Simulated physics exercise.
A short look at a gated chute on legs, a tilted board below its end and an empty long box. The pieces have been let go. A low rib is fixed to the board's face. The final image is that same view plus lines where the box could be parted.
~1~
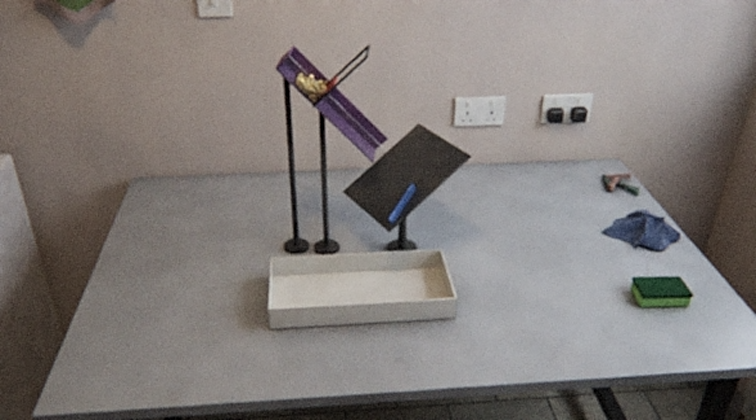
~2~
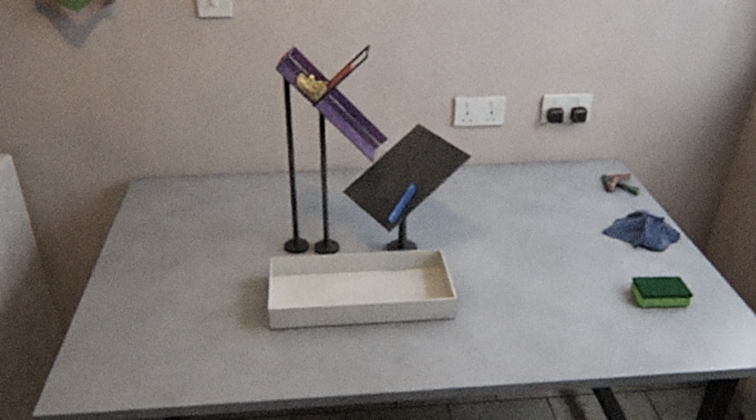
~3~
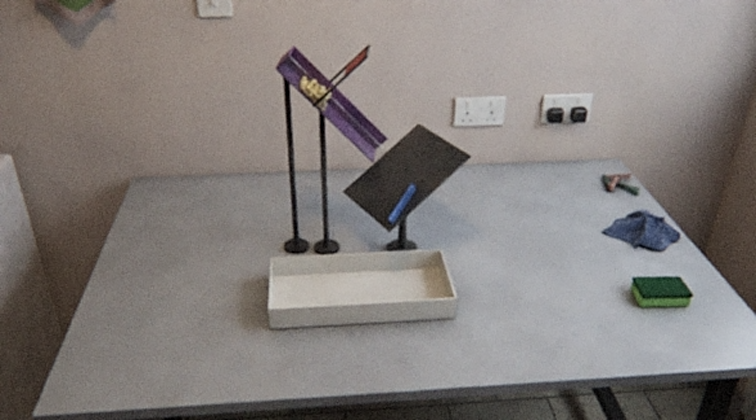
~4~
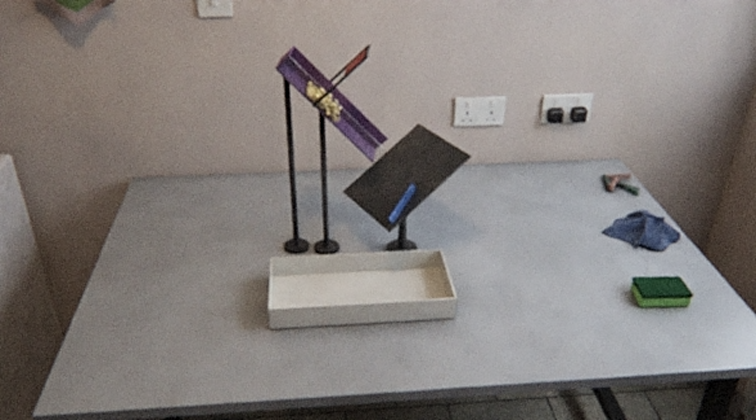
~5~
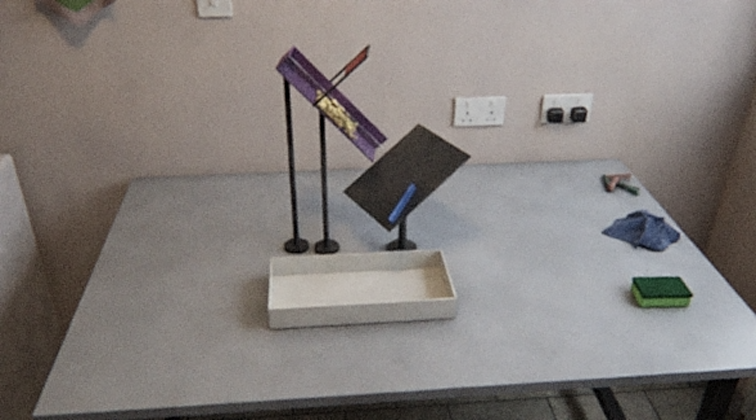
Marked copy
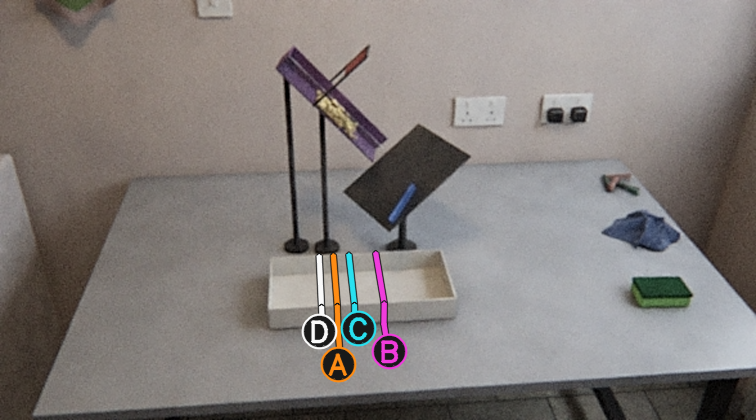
Grey table holding a purple chute, tilted dark board and empty white box, with pale pieces sliding down the chute rightward.
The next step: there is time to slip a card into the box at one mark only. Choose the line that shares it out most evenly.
It is C.
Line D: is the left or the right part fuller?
More lands on the right.
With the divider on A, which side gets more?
The right side.
On the marked copy, line A crosses the front rim at (337, 305); line B crosses the front rim at (384, 302); line C crosses the front rim at (354, 304); line D crosses the front rim at (321, 306).
Choosing A, of what is caught, a small part on the left of the divider, nearly all on the right.
Choosing B, of what is caught, nearly all on the left of the divider, a small part on the right.
Choosing C, of what is caught, about a third on the left of the divider, about two thirds on the right.
Choosing D, of what is caught, a stray few on the left of the divider, nearly all on the right.
